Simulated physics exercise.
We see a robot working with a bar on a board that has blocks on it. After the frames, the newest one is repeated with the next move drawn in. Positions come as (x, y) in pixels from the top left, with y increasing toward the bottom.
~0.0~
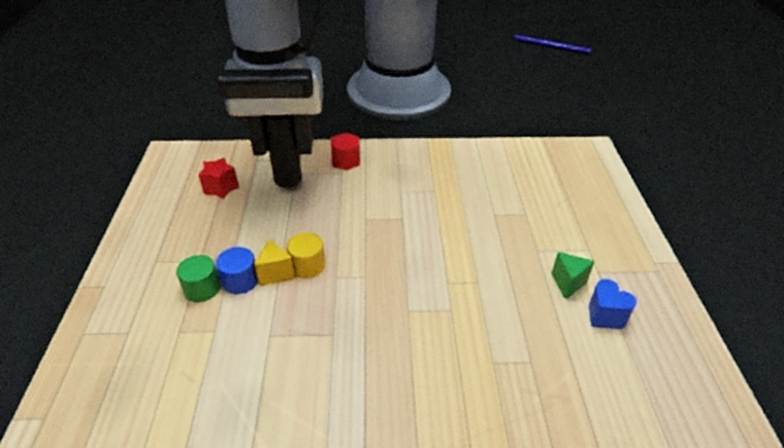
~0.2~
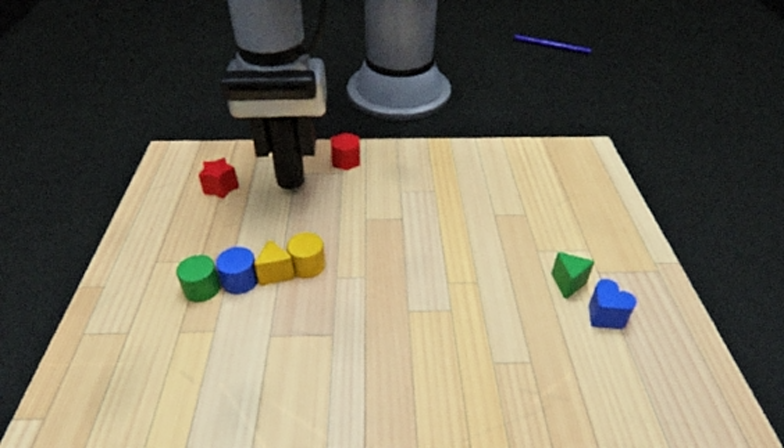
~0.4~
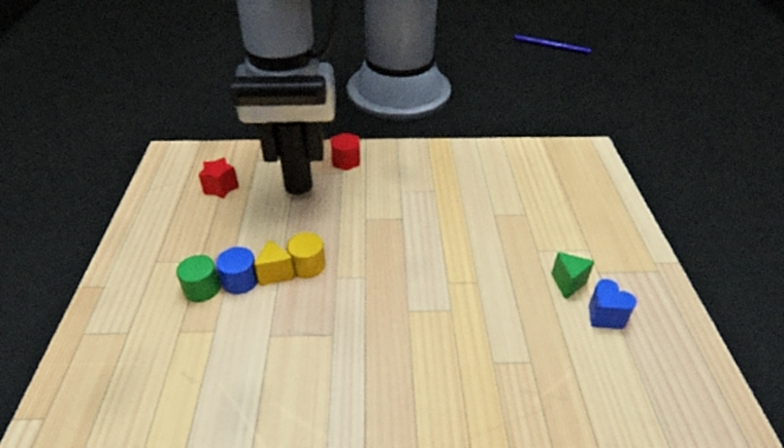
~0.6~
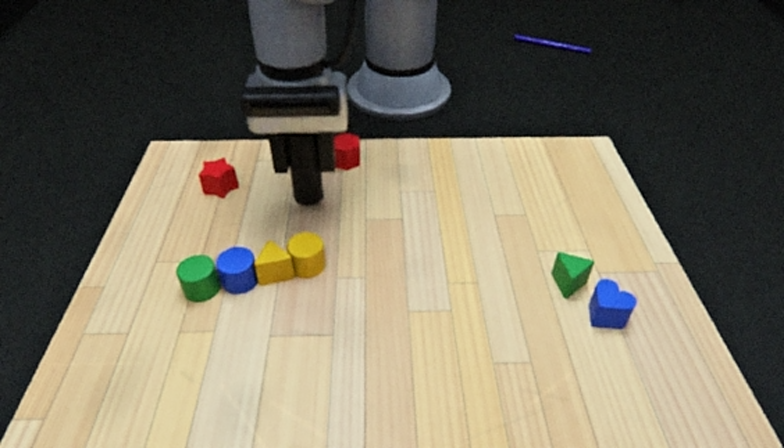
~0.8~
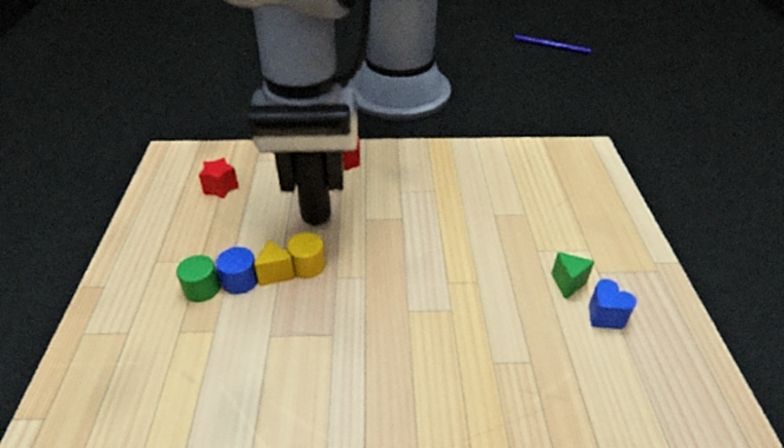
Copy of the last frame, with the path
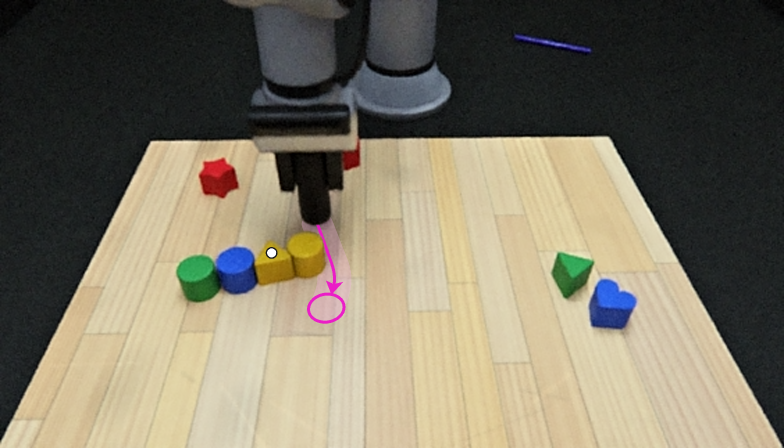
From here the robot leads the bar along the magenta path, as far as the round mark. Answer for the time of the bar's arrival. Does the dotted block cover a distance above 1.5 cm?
Final answer: Yes.
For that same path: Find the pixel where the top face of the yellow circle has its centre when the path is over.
The centre of its top will be at (285, 294).
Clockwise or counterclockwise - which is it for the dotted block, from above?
Short answer: Clockwise.
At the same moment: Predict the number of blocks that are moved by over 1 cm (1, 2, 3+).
Two blocks shift.
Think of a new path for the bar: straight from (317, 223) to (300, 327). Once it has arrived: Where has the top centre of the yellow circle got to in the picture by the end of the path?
It is at (293, 339).
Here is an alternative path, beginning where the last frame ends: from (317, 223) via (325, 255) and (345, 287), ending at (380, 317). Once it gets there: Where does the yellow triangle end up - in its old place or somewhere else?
The block moves away from its spot.
Drawn move, from (317, 223) by way of (326, 248) and (334, 276) to (326, 308); the dot is on the yellow triangle.
The first path, step by step. One third of the way, bar at (325, 240); yellow circle at (304, 249).
Two thirds of the way, bar at (334, 270); yellow triangle at (272, 263), turned 45° clockwise; yellow circle at (302, 274).
At the end, bar at (325, 300); blue circle still; yellow triangle at (270, 267), turned 60° clockwise; yellow circle at (285, 294).
